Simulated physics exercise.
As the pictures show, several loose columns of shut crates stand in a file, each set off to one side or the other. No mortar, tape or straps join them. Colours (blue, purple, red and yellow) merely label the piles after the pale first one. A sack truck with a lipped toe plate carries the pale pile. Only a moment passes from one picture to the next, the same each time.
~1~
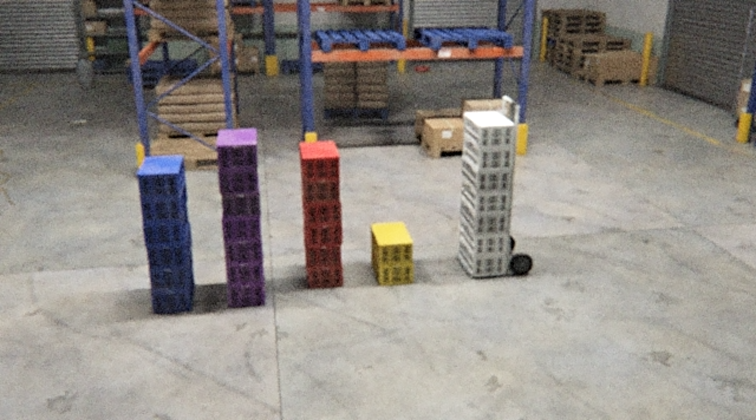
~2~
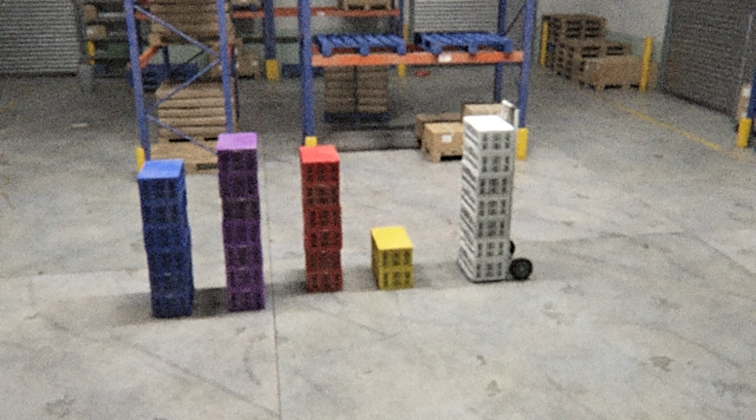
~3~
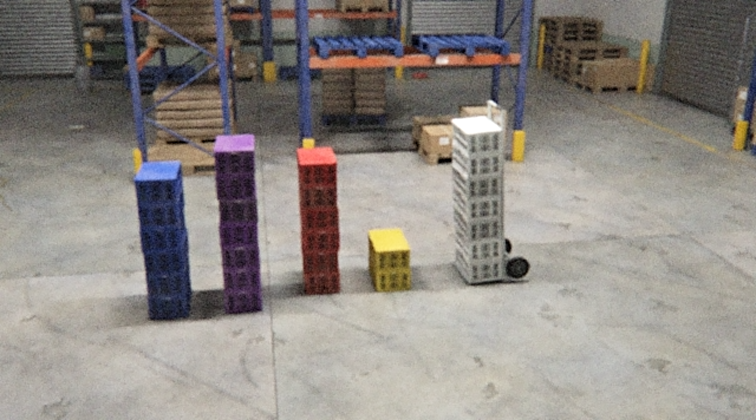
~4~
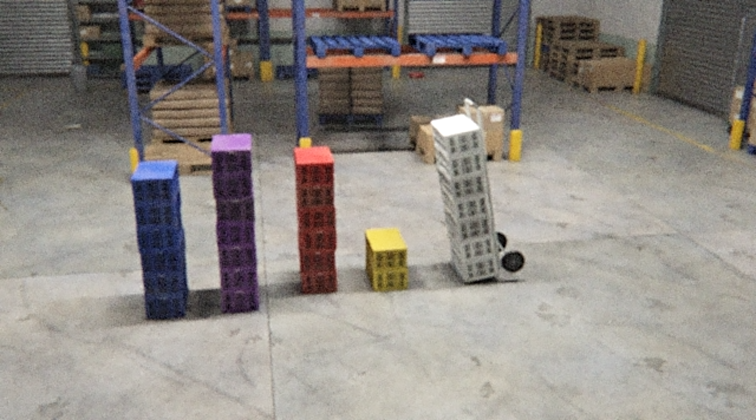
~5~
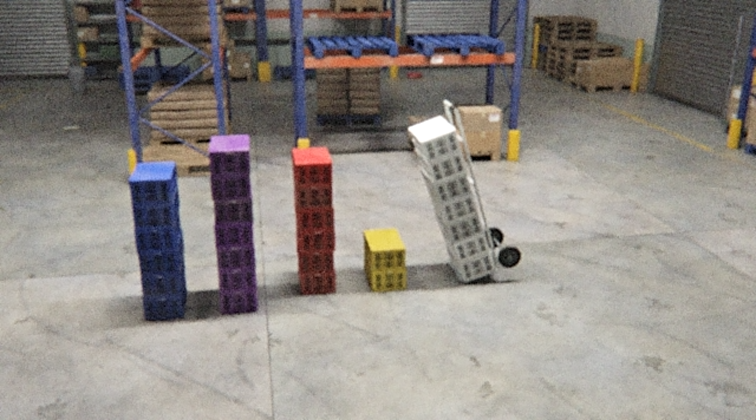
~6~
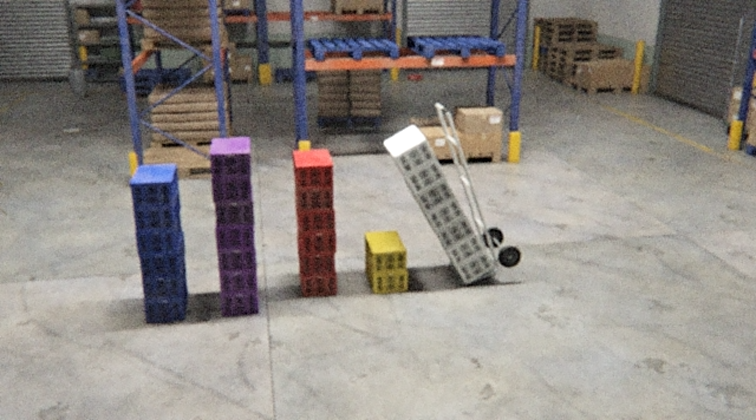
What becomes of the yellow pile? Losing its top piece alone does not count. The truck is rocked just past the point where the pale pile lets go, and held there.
In the end the yellow column survives.
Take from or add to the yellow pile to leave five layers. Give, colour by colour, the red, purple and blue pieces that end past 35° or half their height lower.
Red 6, purple 7, blue 5.
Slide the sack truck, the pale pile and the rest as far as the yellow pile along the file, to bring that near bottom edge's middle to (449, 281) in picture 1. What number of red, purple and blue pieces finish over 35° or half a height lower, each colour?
Down at the end: Red 0, purple 0, blue 0.
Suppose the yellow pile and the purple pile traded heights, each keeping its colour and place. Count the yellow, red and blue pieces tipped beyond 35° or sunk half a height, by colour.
The counts are yellow 6, red 4, blue 5.
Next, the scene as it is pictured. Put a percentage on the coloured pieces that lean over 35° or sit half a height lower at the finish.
Roughly 75 per cent.
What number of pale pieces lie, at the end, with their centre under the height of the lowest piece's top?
2 of them.
Soon after the last picture, 7 of the pale pile down; none of the 2 yellow crates down (0 of 21 in all colours); top yellow crate shifted a little.
A little later, 7 of the pale pile down; none of the 2 yellow crates down (5 of 21 in all colours); top yellow crate shifted half its height; top red crate leaning well over, about its own height lower.
Later still, 7 of the pale pile down; none of the 2 yellow crates down (12 of 21 in all colours); top yellow crate shifted half its height; top red crate leaning steeply, some four heights lower.
After that, 7 of the pale pile down; none of the 2 yellow crates down (16 of 21 in all colours); top yellow crate shifted half its height; top blue crate upside down.
At rest, 7 of the pale pile down; none of the 2 yellow crates down (16 of 21 in all colours); top yellow crate shifted half its height; top blue crate upside down. As the last picture would show them, middles, top yellow crate near (373, 252).
